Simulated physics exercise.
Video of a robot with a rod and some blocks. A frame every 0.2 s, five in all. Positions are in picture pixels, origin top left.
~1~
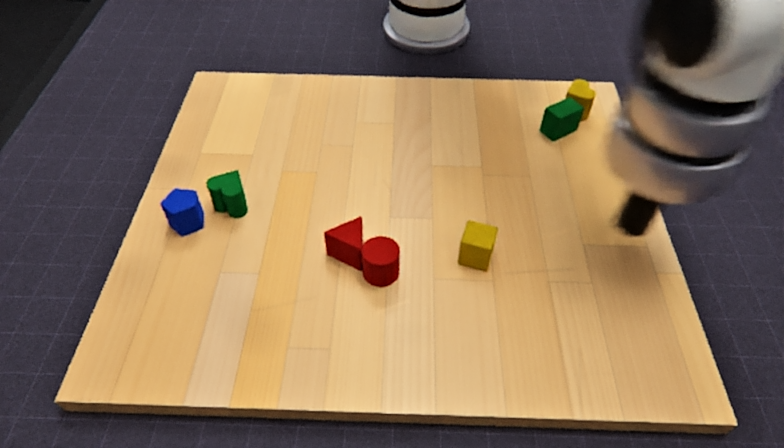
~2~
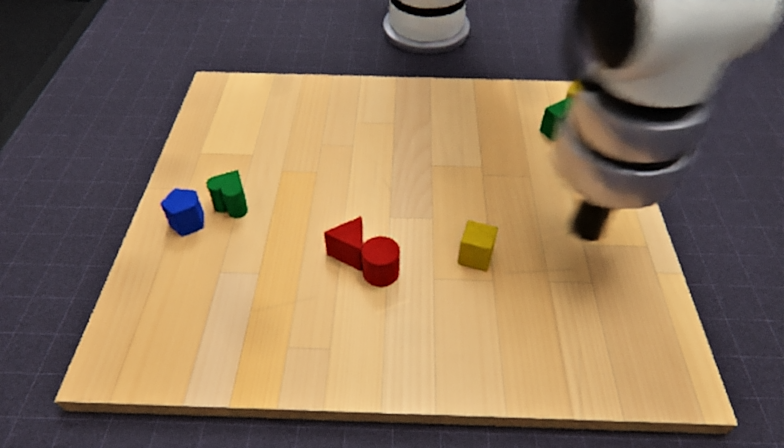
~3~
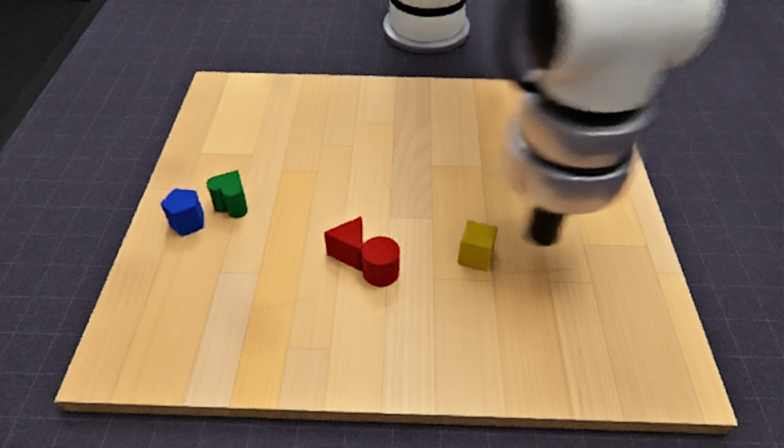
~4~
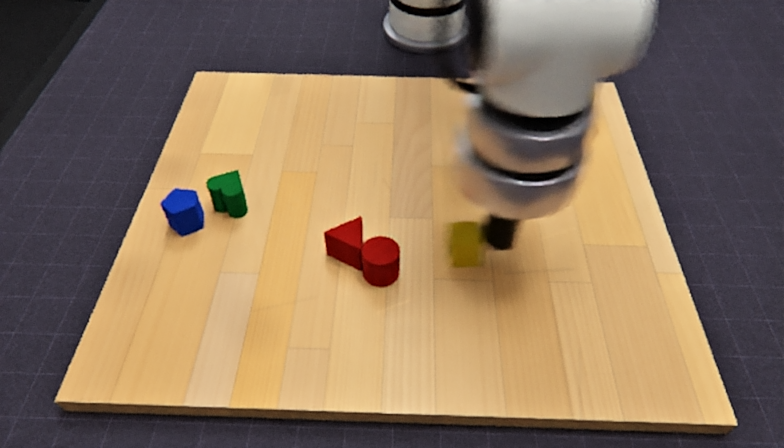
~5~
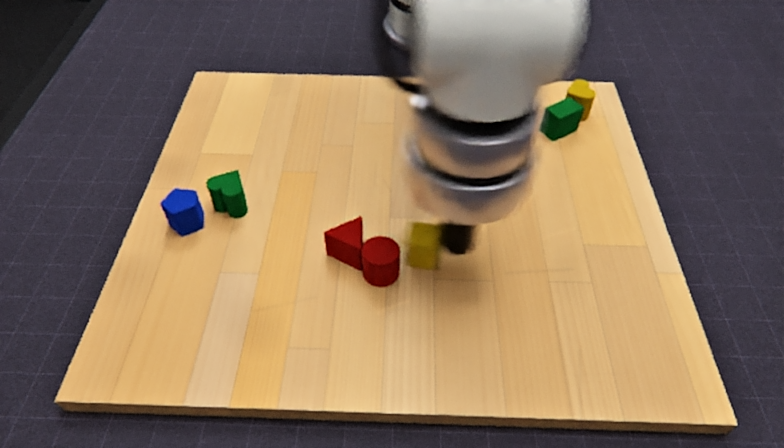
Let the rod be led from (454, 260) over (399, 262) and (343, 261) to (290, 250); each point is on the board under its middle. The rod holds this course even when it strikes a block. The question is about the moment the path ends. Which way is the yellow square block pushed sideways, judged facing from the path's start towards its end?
The answer is right: Facing from the path's start to its end, that's where the yellow square block shifts.
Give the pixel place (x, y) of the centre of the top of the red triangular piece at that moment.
So, by the moment the path ends, you'll find the top centre of the red triangular piece at (276, 206).
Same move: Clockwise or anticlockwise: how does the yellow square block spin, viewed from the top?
Looking down: Clockwise.
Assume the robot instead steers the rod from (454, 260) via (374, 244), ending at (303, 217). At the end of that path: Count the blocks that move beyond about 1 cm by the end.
At least three of them.
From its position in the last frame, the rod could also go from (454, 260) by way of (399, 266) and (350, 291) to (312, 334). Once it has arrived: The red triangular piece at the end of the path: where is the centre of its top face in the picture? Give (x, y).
The middle of its upper face will lie at (319, 232).
On the path given first. One third of the way, rod at (399, 246); red triangular piece at (335, 232), turned 15° clockwise; red circle at (364, 251); yellow square block at (374, 223), turned 25° clockwise.
Two thirds of the way, rod at (340, 244); red triangular piece at (313, 223); red circle at (315, 262); yellow square block at (345, 213), turned 80° clockwise.
At the end, rod at (286, 233); green heart-shaped block unmoved; red triangular piece at (276, 206), turned 75° clockwise; red circle at (305, 263); yellow square block at (344, 212), turned 90° clockwise.
